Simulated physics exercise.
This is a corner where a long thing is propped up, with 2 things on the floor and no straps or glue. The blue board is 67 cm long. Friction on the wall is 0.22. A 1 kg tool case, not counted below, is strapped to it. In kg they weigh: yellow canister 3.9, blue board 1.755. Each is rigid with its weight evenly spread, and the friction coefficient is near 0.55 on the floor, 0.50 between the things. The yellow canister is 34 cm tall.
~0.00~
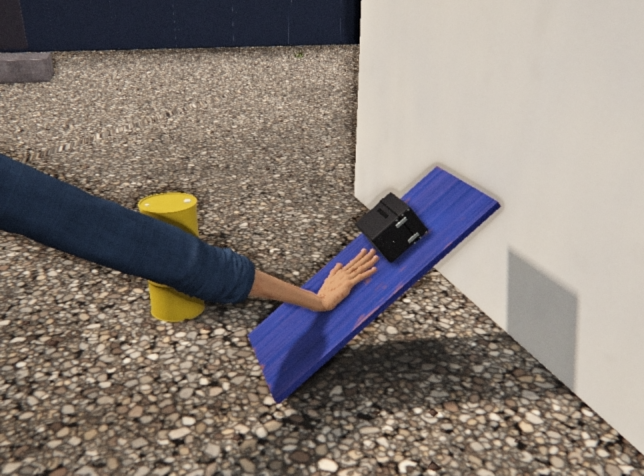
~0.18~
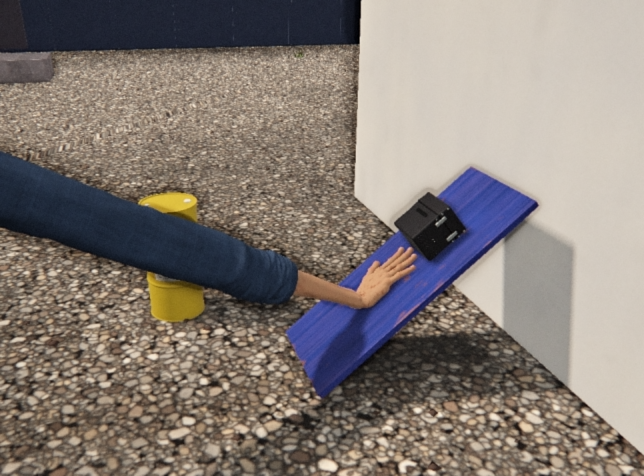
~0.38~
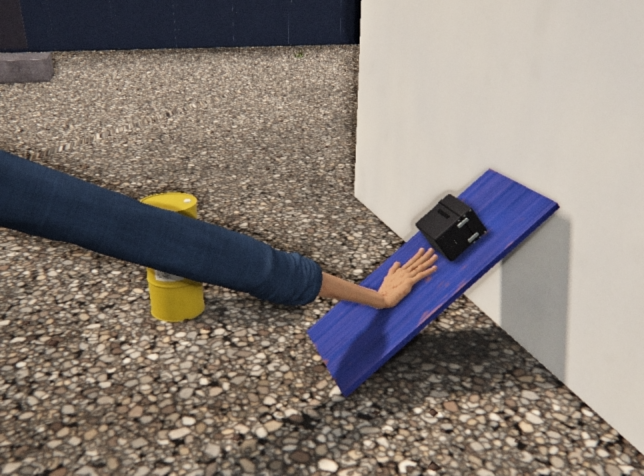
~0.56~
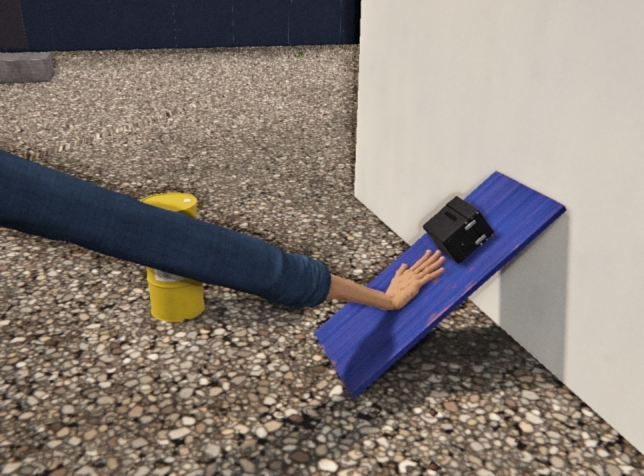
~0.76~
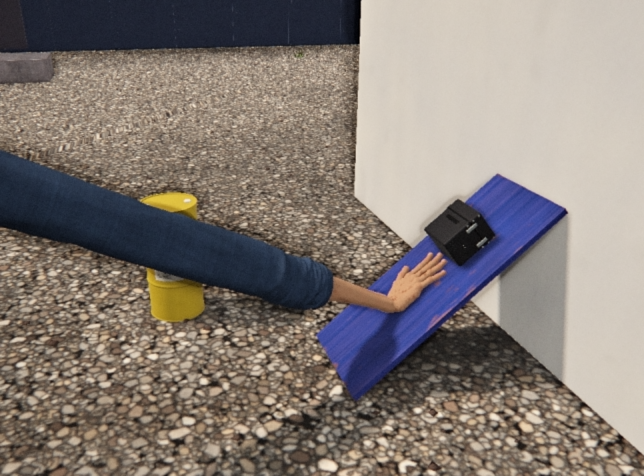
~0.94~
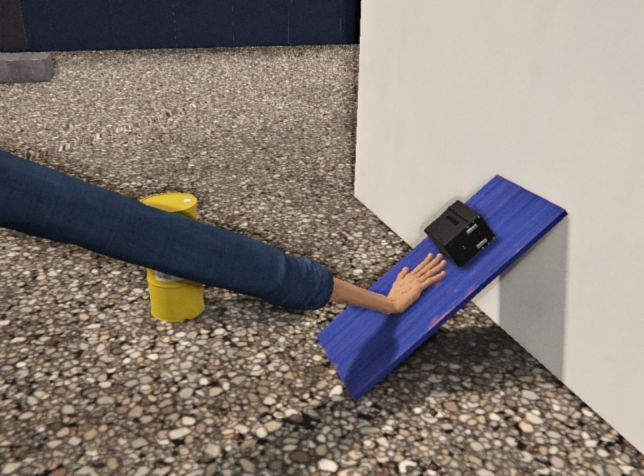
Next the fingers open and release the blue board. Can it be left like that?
In the end the board slips out.
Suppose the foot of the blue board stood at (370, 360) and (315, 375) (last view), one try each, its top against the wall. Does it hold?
First try: It remains leaning; second try: It gives way.
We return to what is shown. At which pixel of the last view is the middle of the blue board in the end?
Near (396, 354).
After 1.24 s, blue board sunk by 6° near (424, 290).
After 1.44 s, blue board sunk by 32° near (400, 340).
After 1.54 s, blue board sunk by 39° near (396, 352).
In the end (2.2 s), toppled on the floor, blue board; yellow canister under 10 cm from the start. At the end, from the last picture's camera, blue board near (396, 354). The board gives way.
